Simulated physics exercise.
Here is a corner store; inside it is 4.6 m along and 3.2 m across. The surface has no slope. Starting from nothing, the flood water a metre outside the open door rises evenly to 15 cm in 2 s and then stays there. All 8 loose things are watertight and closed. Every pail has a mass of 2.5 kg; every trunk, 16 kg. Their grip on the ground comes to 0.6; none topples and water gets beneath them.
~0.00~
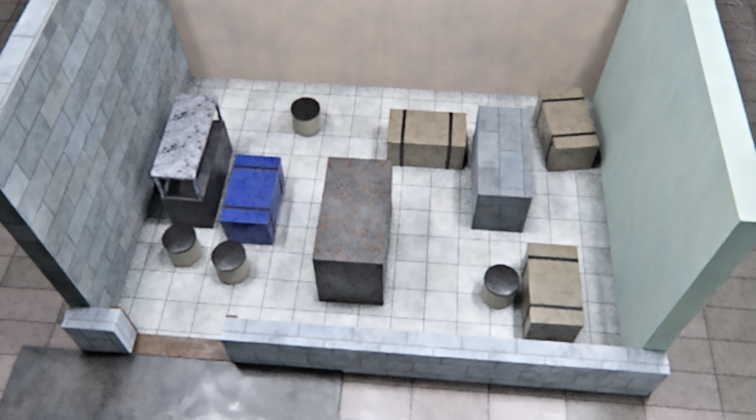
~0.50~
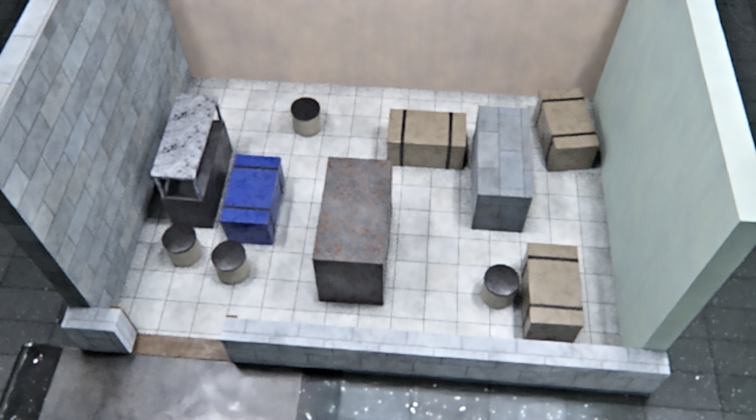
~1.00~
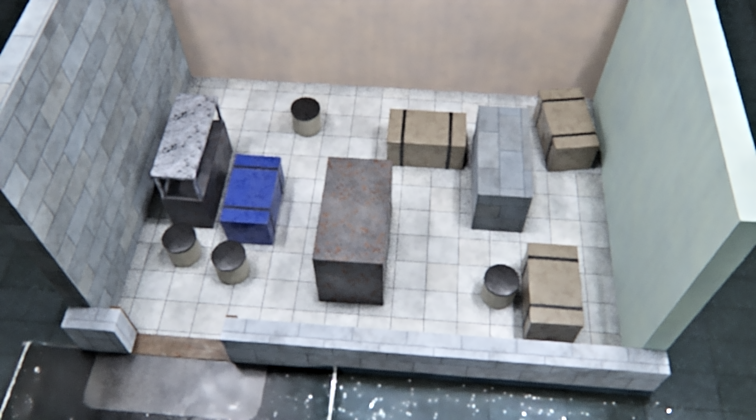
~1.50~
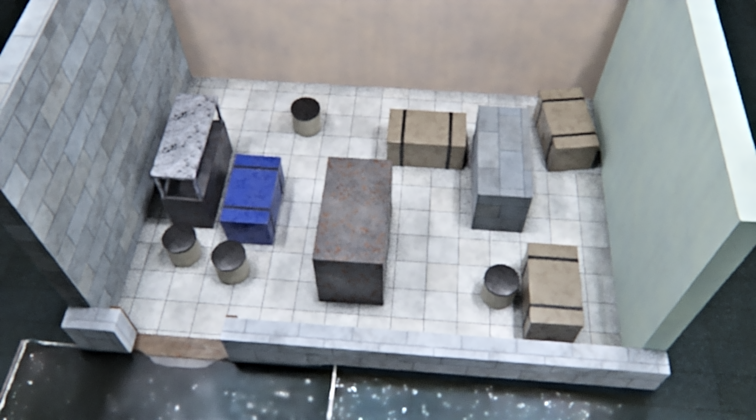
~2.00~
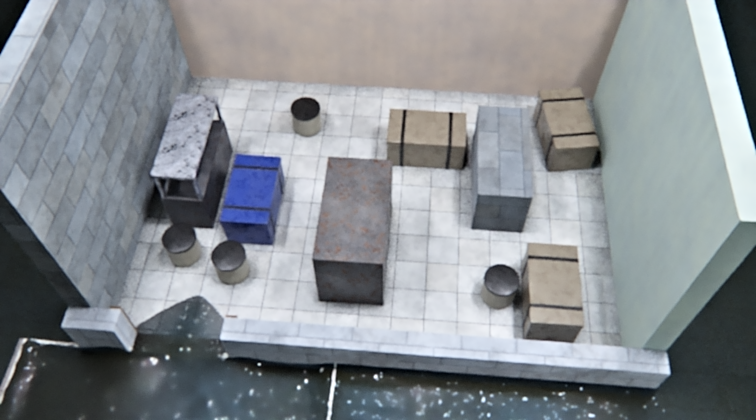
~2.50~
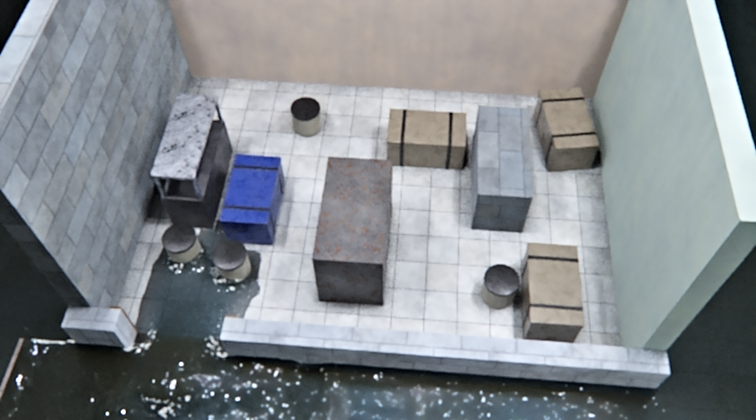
Dark water spreads over the paving outside a small, roofless store with a white tiled floor, seen from high above its low front wall by a camera that stays still. A blue trunk sits left of a brown block, with a marble-topped counter, tan trunks, a grey block and dark-topped drums around them. The water then enters through the front-left gap and reaches two drums, while nothing inside shifts.
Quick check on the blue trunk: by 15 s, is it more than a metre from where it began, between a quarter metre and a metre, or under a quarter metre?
It is displaced greatly.
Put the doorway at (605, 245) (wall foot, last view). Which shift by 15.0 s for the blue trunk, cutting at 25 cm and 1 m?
So the blue trunk is slightly displaced by then.
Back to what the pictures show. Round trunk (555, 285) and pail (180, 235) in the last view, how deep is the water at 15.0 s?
First about 7 cm, second about 10 cm.
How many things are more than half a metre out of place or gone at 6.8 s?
It comes to 2.
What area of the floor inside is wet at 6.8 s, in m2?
Roughly 8.0 m2.
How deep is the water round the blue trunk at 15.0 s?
7 cm, roughly.
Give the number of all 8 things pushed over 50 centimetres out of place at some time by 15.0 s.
By my count, 5.
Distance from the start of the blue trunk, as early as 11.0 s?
Roughly 200 cm.
After 3.5 s the blue trunk is near (260, 180), 0.1 m from its start, aground; 2 afloat.
After 6.8 s the blue trunk is near (347, 112), 1.3 m from its start, afloat; 4 afloat.
After 11.0 s the blue trunk is near (441, 99), 2.2 m from its start, afloat; 4 afloat.
After 15.0 s the blue trunk is near (453, 90), 2.4 m from its start, aground; 7 afloat.
